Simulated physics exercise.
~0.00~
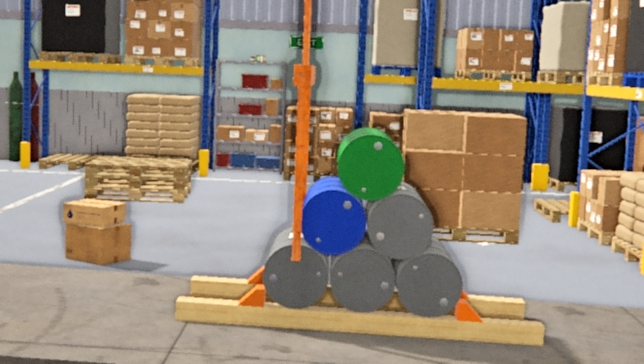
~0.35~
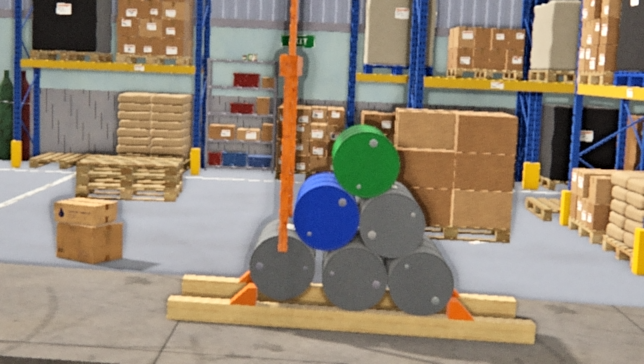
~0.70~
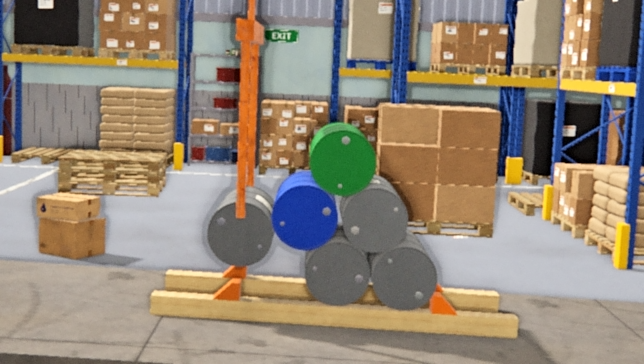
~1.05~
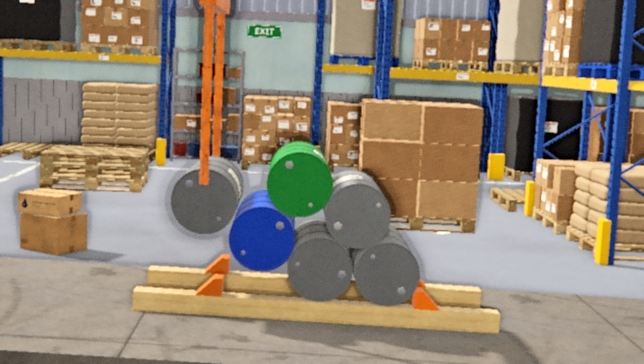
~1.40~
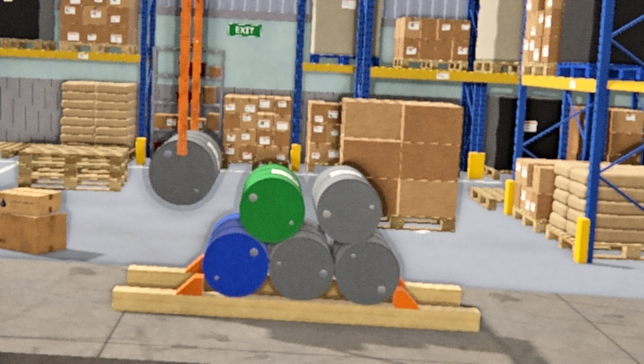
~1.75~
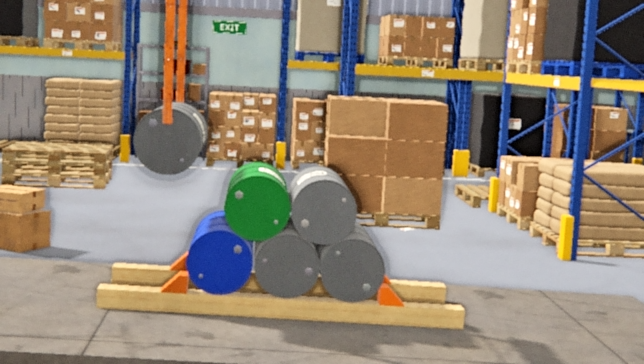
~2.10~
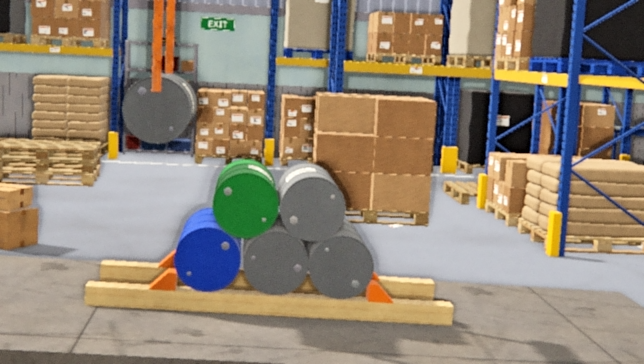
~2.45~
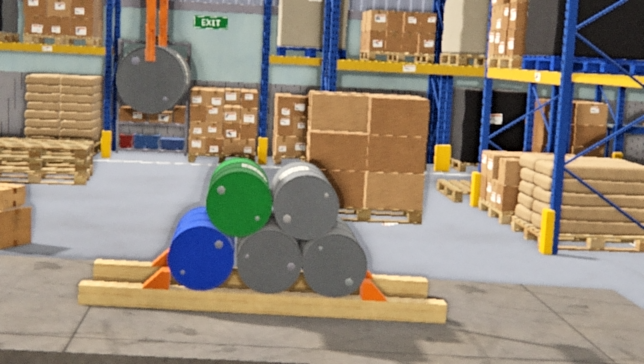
An orange beam lifts a bottom grey drum away, and the blue and green drums drop leftward and settle.
